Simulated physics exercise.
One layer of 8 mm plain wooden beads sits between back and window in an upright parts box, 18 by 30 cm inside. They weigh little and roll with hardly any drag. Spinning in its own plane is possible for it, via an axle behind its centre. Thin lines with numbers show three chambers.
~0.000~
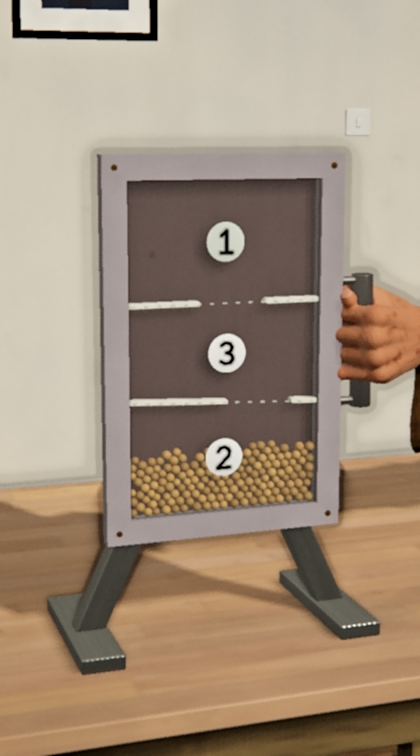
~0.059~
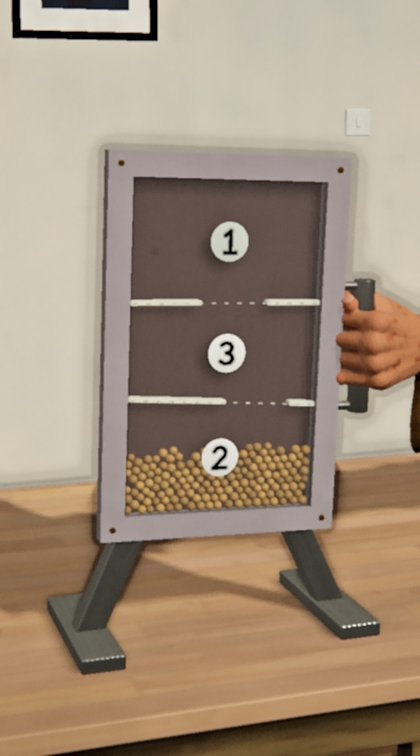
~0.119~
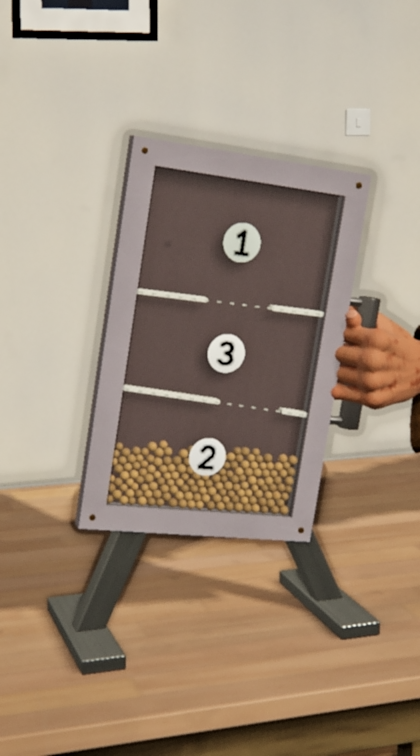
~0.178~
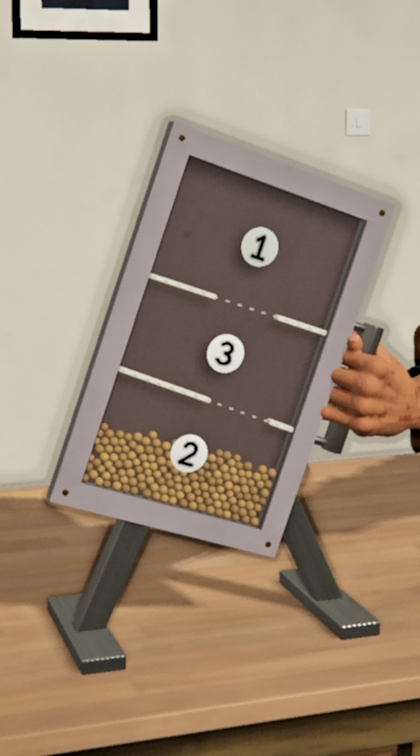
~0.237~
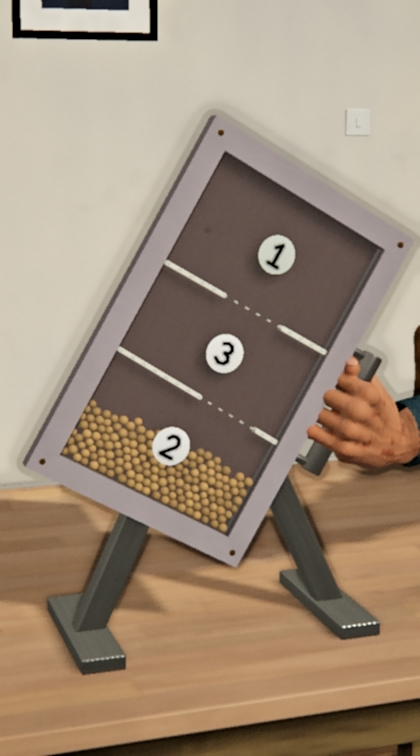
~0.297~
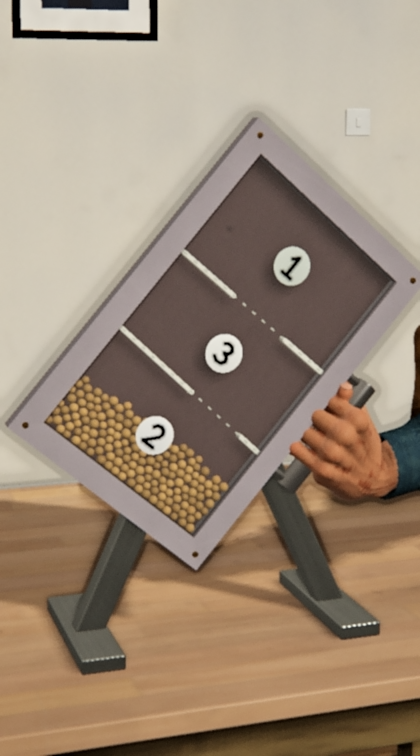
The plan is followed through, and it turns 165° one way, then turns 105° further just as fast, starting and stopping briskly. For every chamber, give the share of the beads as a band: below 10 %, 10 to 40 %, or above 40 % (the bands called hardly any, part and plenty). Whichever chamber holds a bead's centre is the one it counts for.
Chamber 1: Above 40 %; chamber 2: Below 10 %; chamber 3: 10 to 40 %.
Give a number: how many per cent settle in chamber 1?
Something like 80 per cent finishes there.
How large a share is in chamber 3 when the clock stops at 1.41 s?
25 %.
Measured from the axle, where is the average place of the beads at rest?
It lies close to 8 centimetres left and 6 centimetres below.
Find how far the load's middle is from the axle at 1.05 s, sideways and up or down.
Position estimate: Left 4 cm, below 3 cm.
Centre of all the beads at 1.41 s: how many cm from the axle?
Some 5 cm left and 7 cm below.
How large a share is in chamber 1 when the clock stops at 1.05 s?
Roughly 30 %.
After 1.05 s, it stands 165° clockwise; the beads' middle is 4 cm left of and 3 cm below the centre; no. 1, 30 %, no. 2, 20 %, no. 3, 50 %.
After 1.41 s, it has come round 217° clockwise; the beads' middle is 5 cm left of and 7 cm below the centre; no. 1, 70 %, no. 2, 5 %, no. 3, 25 %.
After 1.77 s, it has come round 270° clockwise; the beads' middle is 9 cm left of and 4 cm below the centre; no. 1, 80 %, no. 3, 20 %.
Settled by 2.5 s, it has come round 270° clockwise; no. 1, 80 %, no. 2, 0 %, no. 3, 20 %.
